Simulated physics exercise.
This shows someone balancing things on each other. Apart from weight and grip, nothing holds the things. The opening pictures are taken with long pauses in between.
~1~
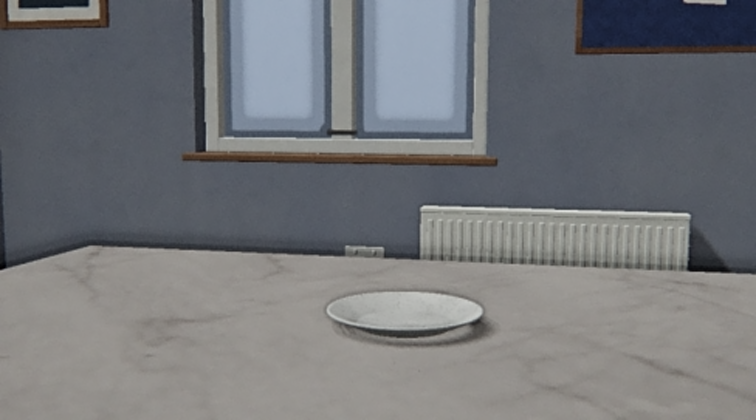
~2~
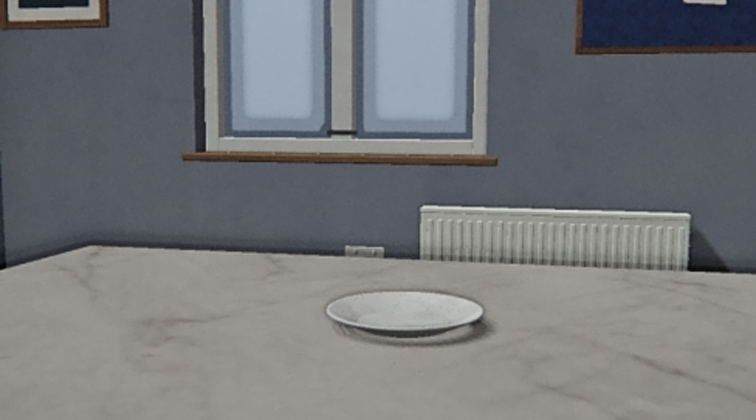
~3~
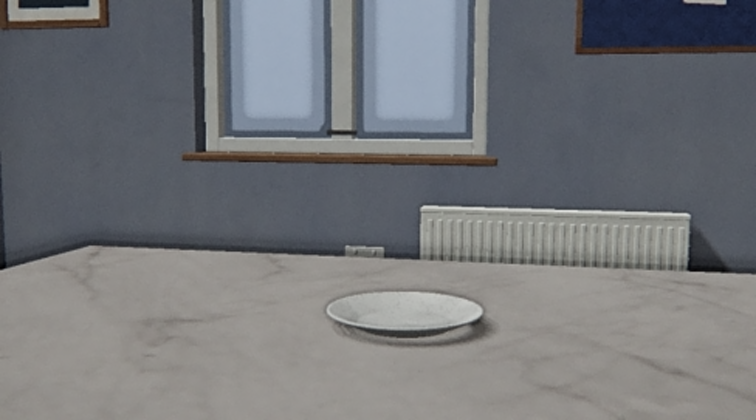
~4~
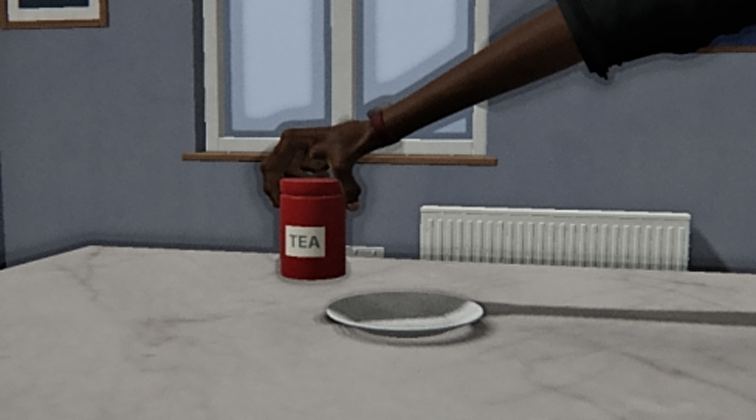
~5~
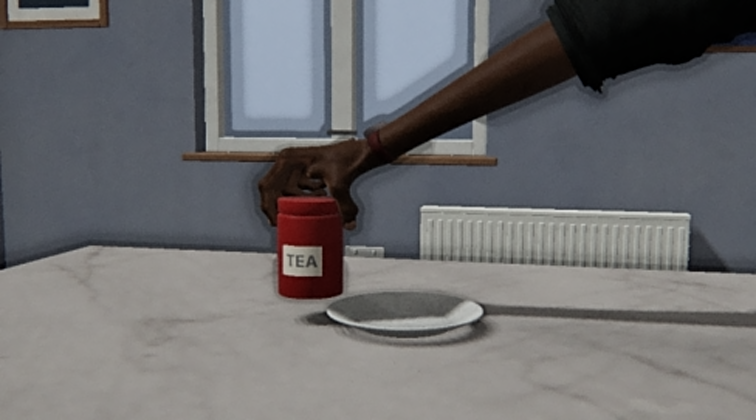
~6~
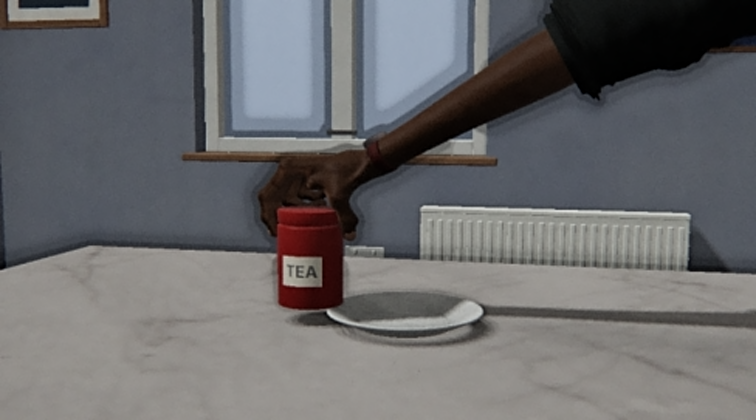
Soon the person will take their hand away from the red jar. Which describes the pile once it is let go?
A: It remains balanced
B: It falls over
B, it falls over.
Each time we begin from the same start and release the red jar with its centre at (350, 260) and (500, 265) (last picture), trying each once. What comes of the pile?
It survives in the first case and caves in in the second case.
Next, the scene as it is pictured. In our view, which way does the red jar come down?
Observed: The object is displaced in the leftward direction.
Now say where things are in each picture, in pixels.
In the first frame, the last thing is not in view yet; white plate (405, 317).
In the second frame, the last thing is not in view yet; white plate (405, 317).
In the third frame, the last thing is not in view yet; white plate (405, 317).
In the fourth frame, on its way; red jar (314, 227); white plate (405, 317).
In the fifth frame, on its way; red jar (311, 246); white plate (405, 317).
In the sixth frame, in place under the hand; red jar (311, 256); white plate (405, 317).
Then, 0.40 s after the last picture, red jar tipped 49° from how it was near (269, 264).
Then, 0.80 s after the last picture, red jar now fallen.
At rest, fallen, red jar; white plate in place. Seen from the same camera at the end, red jar near (234, 284). The pile comes apart.
